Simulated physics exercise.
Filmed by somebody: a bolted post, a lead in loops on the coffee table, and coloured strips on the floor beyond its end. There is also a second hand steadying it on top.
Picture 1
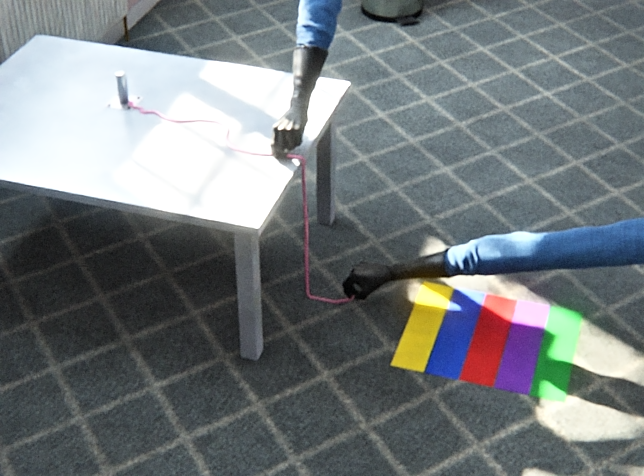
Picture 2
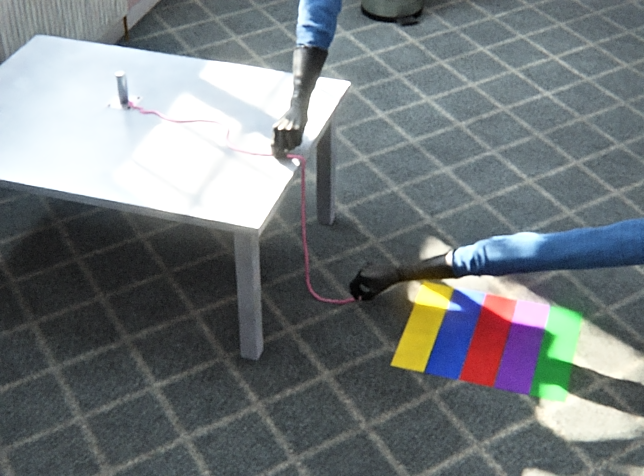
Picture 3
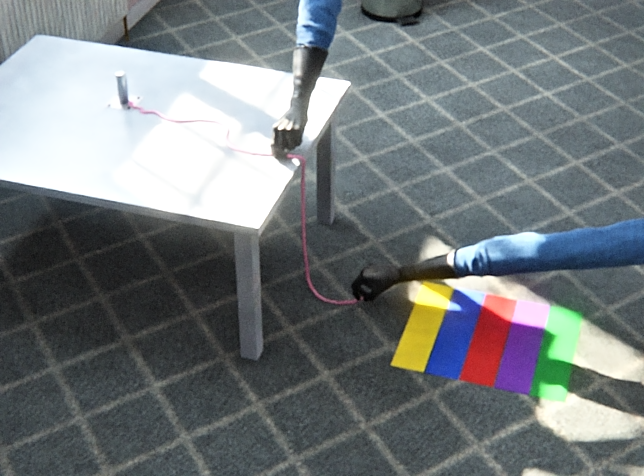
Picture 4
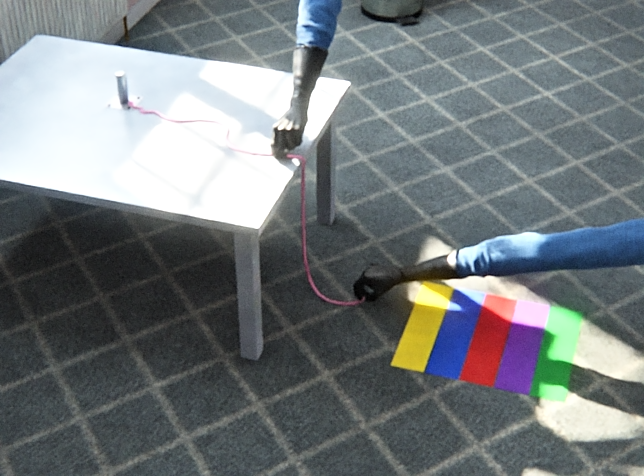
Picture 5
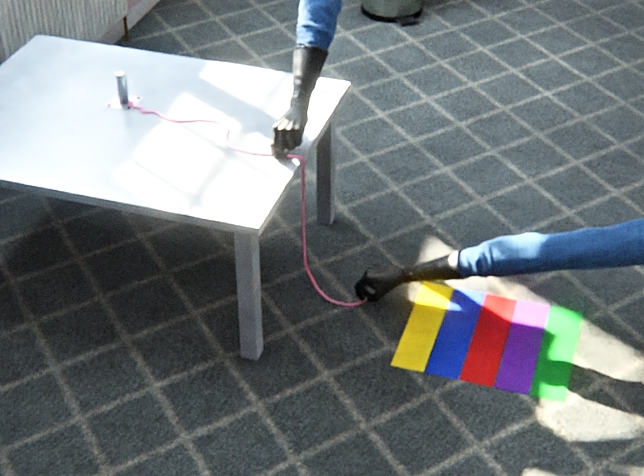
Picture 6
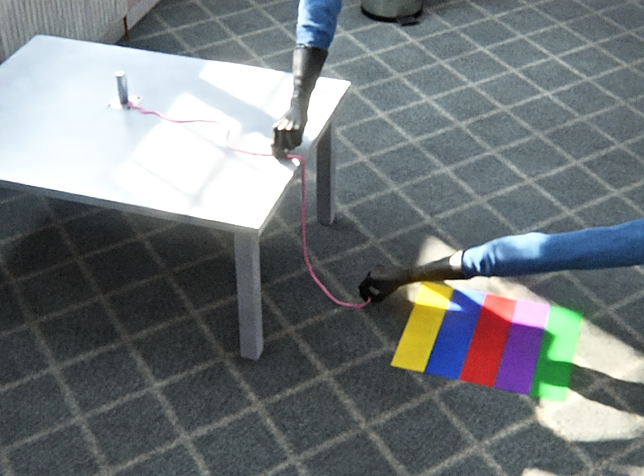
A dark-gloved hand at the end of a blue-sleeved arm, low on the right, draws the end of a thin pinkish-red cord slightly rightward, and the hanging part bends into a smoother curve. Seen from above at an angle, a pale table stands on grey, diamond-patterned carpet, with yellow, blue, red, purple and green strips at right. Another gloved hand stays at the table's edge, and the camera holds still.
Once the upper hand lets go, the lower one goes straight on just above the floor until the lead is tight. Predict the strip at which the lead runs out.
I would say the red strip.
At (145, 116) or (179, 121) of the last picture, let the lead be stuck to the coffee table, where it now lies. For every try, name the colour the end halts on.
First try red, second try red.
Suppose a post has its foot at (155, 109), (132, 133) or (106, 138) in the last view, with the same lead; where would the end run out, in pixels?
Roughly (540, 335), then (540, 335), then (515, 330).
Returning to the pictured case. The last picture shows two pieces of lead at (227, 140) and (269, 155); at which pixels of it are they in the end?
(256, 141), then (305, 158).
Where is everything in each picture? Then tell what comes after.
In the first picture, end (353, 296); yellow (413, 353); blue (447, 360); red (481, 367); purple (516, 374); green (551, 382).
In the second picture, end (360, 298); lead through (148, 112) (211, 121) (242, 151) (303, 168) (303, 226) (308, 284).
In the third picture, end (362, 298).
In the fourth picture, end (364, 298); lead through (148, 112) (211, 121) (242, 151) (303, 168) (303, 226) (312, 284).
In the fifth picture, end (366, 299).
In the sixth picture, end (369, 299); lead through (148, 112) (211, 121) (242, 151) (303, 168) (303, 226) (319, 283).
Soon after, end near (439, 314); over yellow.
After that, end near (474, 321); over blue.
At the stop, end near (495, 325); over red. The red one.
